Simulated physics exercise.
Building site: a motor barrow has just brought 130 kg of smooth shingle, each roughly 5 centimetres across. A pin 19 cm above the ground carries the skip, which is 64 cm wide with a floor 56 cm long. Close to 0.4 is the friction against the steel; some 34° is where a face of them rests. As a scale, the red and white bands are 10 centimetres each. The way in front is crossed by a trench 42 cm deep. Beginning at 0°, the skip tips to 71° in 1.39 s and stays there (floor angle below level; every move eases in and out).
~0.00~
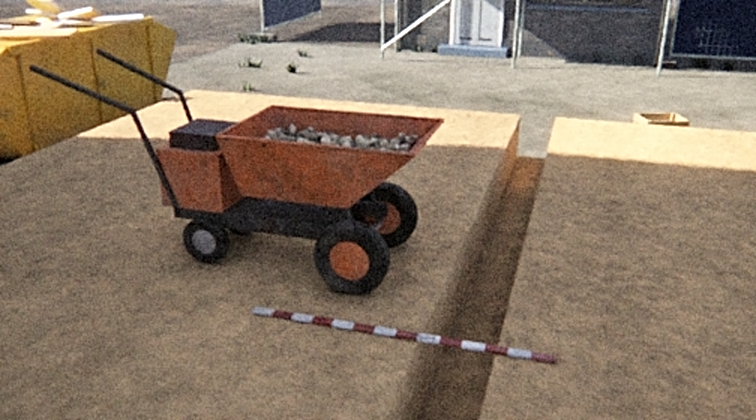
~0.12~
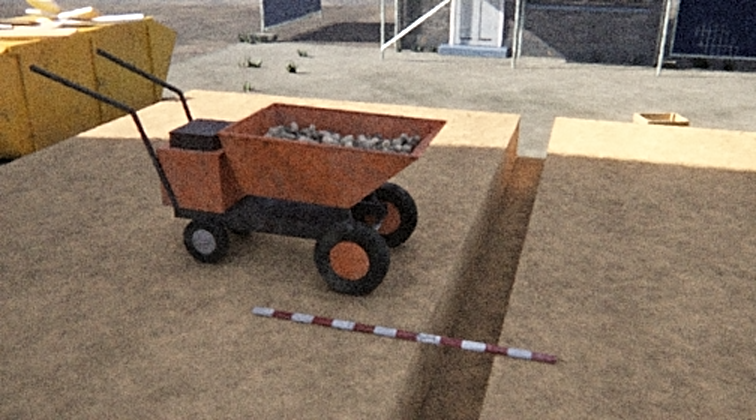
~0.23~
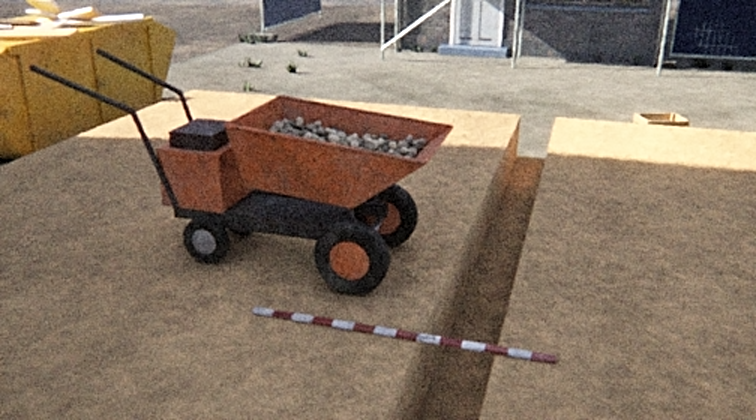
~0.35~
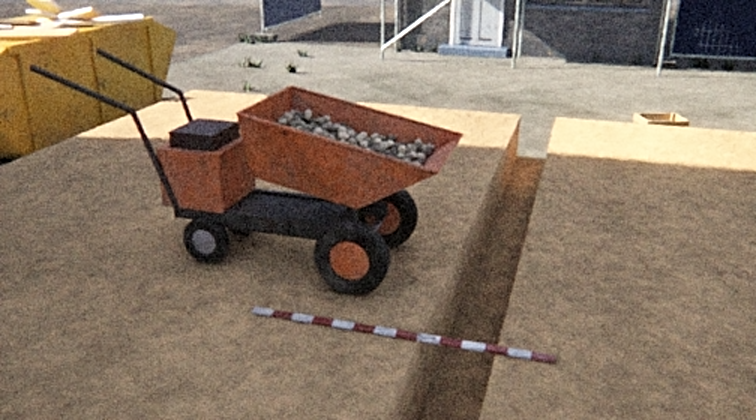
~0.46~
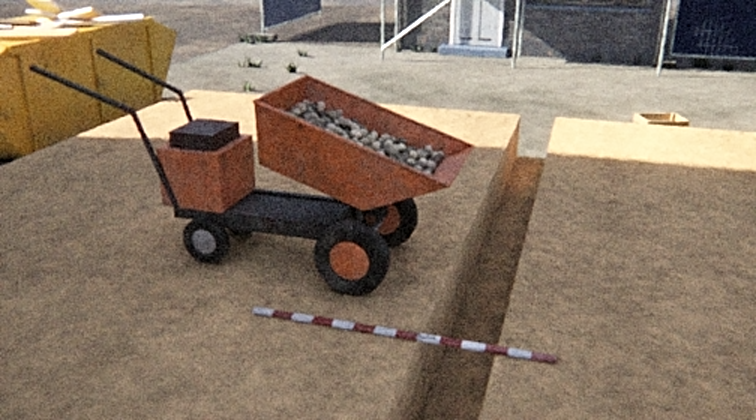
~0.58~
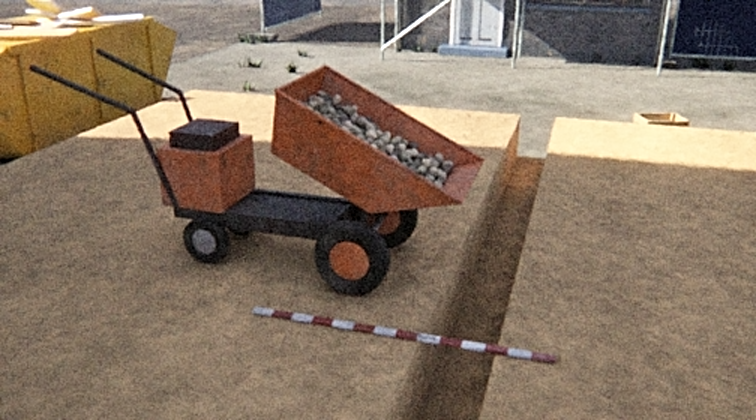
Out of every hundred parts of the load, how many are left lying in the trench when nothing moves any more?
Around 40 in every hundred.
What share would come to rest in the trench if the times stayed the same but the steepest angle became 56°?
In that case near 40 per cent.
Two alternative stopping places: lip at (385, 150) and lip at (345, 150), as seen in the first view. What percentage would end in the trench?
Close to 85 percent in the first case, 85 percent in the second.
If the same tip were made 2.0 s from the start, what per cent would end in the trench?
About 40 percent, I'd say.
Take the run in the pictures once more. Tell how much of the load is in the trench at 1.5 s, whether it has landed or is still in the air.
By then, around 20 percent.
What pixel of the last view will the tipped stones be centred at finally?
Their centre sits close to (538, 288).
After 1.0 s the floor is at 60°; 100 % in the skip; the foremost stones are at (489, 250).
After 1.5 s the floor is at 71°; 38 % in the skip, 19 % in the trench, 43 % past the trench; the foremost stones are at (627, 301).
After 1.8 s the floor is at 71°; 6 % in the skip, 33 % in the trench, 61 % past the trench; the foremost stones are at (727, 320).
After 3.8 s the floor is at 71°; 0 % in the skip, 40 % in the trench, 60 % past the trench; the foremost stones are past the picture's edge.
